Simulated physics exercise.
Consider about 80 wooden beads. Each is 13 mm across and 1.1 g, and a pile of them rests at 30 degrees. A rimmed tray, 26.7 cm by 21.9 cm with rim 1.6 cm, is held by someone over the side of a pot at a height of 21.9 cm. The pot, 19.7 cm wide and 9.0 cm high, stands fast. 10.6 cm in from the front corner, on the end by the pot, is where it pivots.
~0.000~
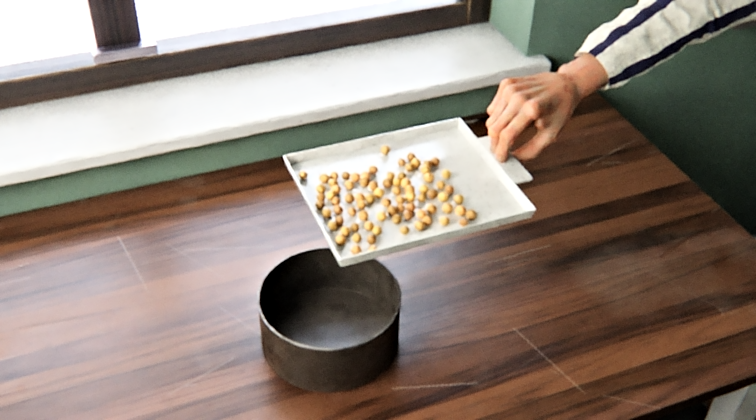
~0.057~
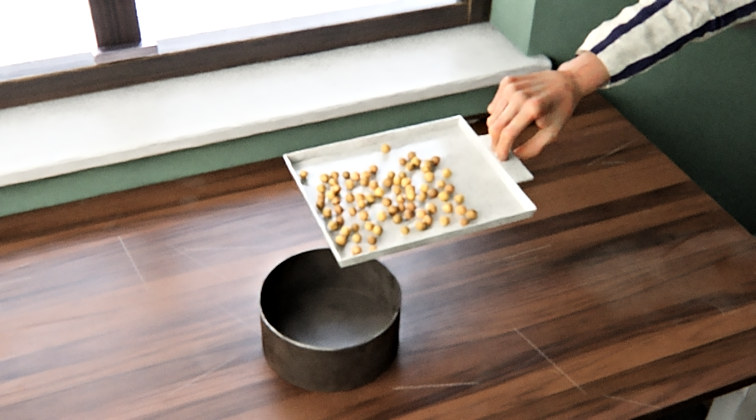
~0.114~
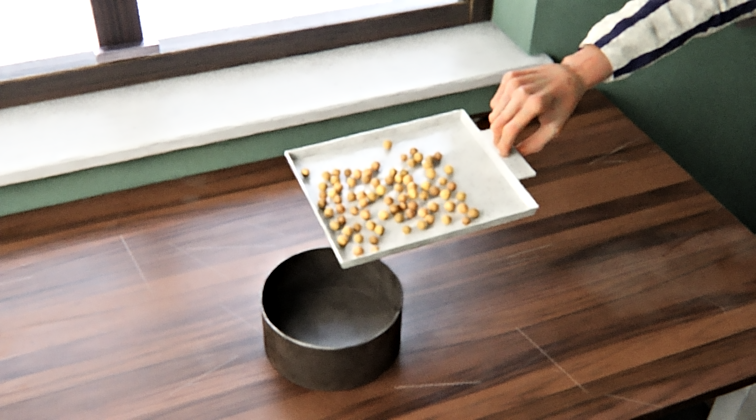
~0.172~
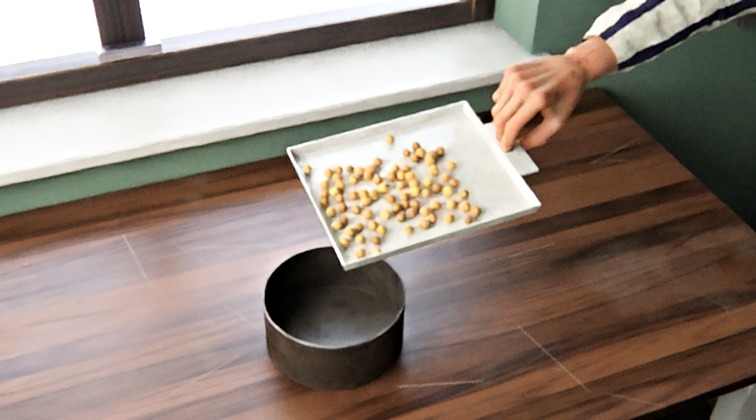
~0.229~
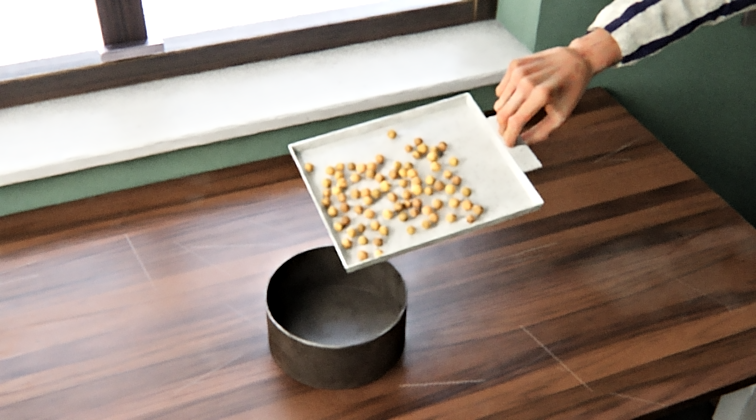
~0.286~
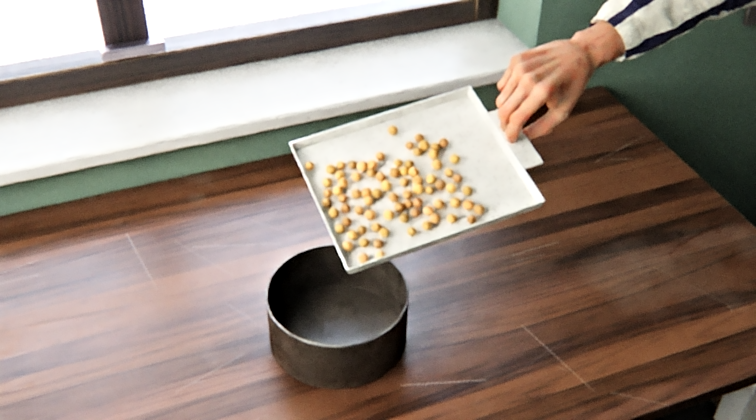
We see a hand in a striped sleeve holding a white rimmed tray of small yellowish-brown beads above a dark round pot on a wooden table, tilting it slightly toward its left front corner while the beads barely shift.
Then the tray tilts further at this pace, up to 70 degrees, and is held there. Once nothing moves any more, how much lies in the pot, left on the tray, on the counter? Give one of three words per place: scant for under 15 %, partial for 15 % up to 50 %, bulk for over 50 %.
My prediction: Pot: I predict a token amount of the load, tray: I predict upwards of half of the load, counter: I predict a token amount of the load.
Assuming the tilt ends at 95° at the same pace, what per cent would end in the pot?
Estimate: Roughly 85 percent.
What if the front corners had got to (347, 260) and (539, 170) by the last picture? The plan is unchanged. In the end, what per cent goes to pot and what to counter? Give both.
In the pot: 0 per cent; on the counter: 0 per cent.
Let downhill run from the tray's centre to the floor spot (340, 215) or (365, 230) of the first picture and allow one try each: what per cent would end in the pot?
Around 0 % for the first direction, around 0 % for the second.
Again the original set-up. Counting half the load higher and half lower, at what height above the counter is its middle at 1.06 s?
Median height: Approx. 22 cm.
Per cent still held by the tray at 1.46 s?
I'd say close to 100 per cent.
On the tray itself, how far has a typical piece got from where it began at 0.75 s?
About 5 cm.
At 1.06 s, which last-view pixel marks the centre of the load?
Around (383, 229).
Then, at 0.75 s, tilt 41 degrees; the tray holds 100 %, the pot 0 %.
Then, at 1.06 s, tilt 59 degrees; the tray holds 100 %, the pot 0 %.
After 1.46 s, tilt 70 degrees; the tray holds 100 %, the pot 0 %.
In the end, at 1.8 s, pot 0 %, tray 100 %, counter 0 %.
